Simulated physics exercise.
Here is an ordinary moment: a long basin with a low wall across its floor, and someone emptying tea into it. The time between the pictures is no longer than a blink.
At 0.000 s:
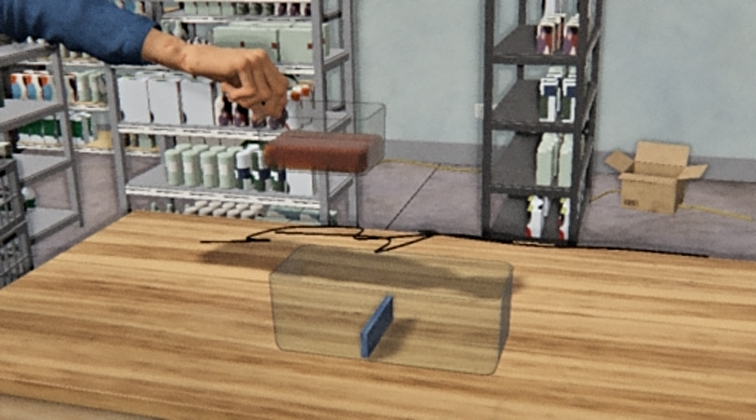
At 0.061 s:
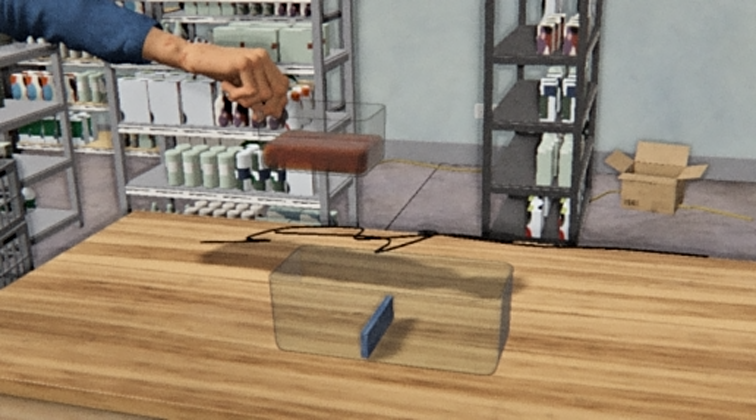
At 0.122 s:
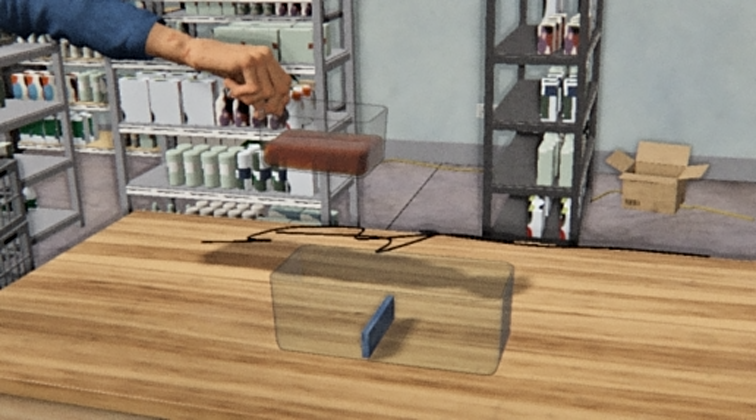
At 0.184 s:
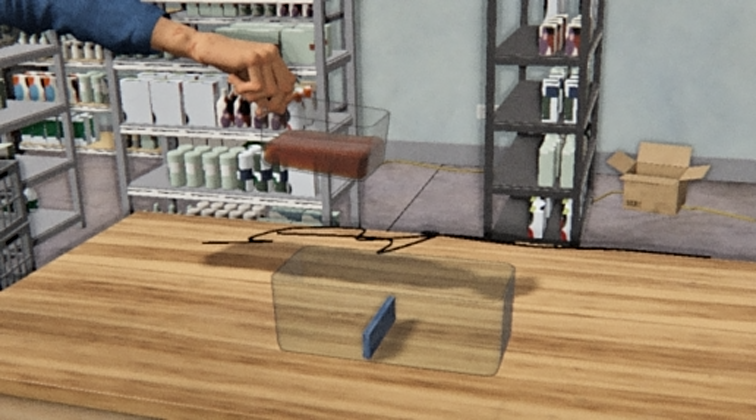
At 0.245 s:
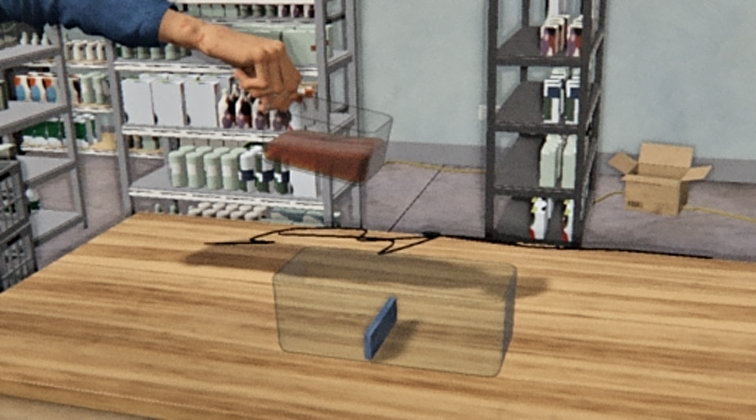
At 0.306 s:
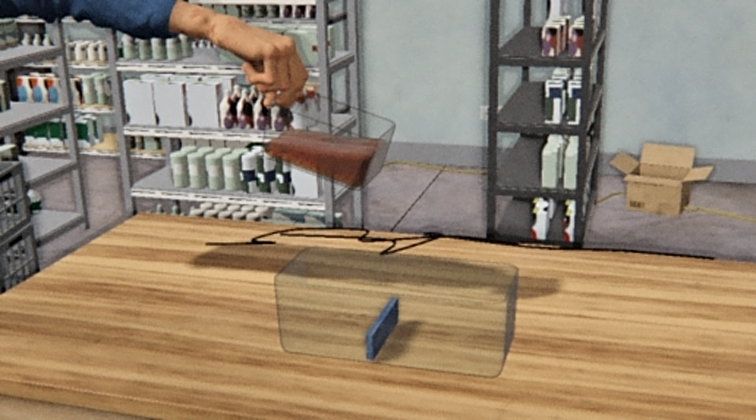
A hand holds a clear container of reddish-brown tea above a long transparent basin with a low blue wall inside, then gradually tilts it down toward the right, the liquid shifting toward the lowered side.
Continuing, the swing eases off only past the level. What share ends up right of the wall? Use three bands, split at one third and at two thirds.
Over two thirds ends up there.
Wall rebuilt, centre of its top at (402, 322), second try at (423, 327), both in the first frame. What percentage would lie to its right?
About 55 per cent, then about 40 per cent.
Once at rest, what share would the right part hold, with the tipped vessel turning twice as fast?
Something like 75 percent.
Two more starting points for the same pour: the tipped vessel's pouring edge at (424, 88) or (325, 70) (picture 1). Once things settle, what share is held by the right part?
Start one gives some 90 %, start two some 40 %.
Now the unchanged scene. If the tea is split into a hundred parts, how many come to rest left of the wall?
It comes to 5 per cent or so.
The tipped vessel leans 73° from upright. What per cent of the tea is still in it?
55 per cent, approximately.
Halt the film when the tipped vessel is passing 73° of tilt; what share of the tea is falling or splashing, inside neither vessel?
40 %.
By 0.73 s the tilt is 73° and 54 per cent is still to pour, 0 is left of the wall and 6 right of it.
By 1.04 s the tilt is 105° and 11 per cent is still to pour, 3 is left of the wall and 67 right of it.
By 1.36 s the tilt is 111° and 0 per cent is still to pour, 7 is left of the wall and 90 right of it.
By 1.71 s the tilt is 111° and 0 per cent is still to pour, 7 is left of the wall and 91 right of it.
At rest 7 per cent lies left of the wall, 91 right of it and 2 outside.
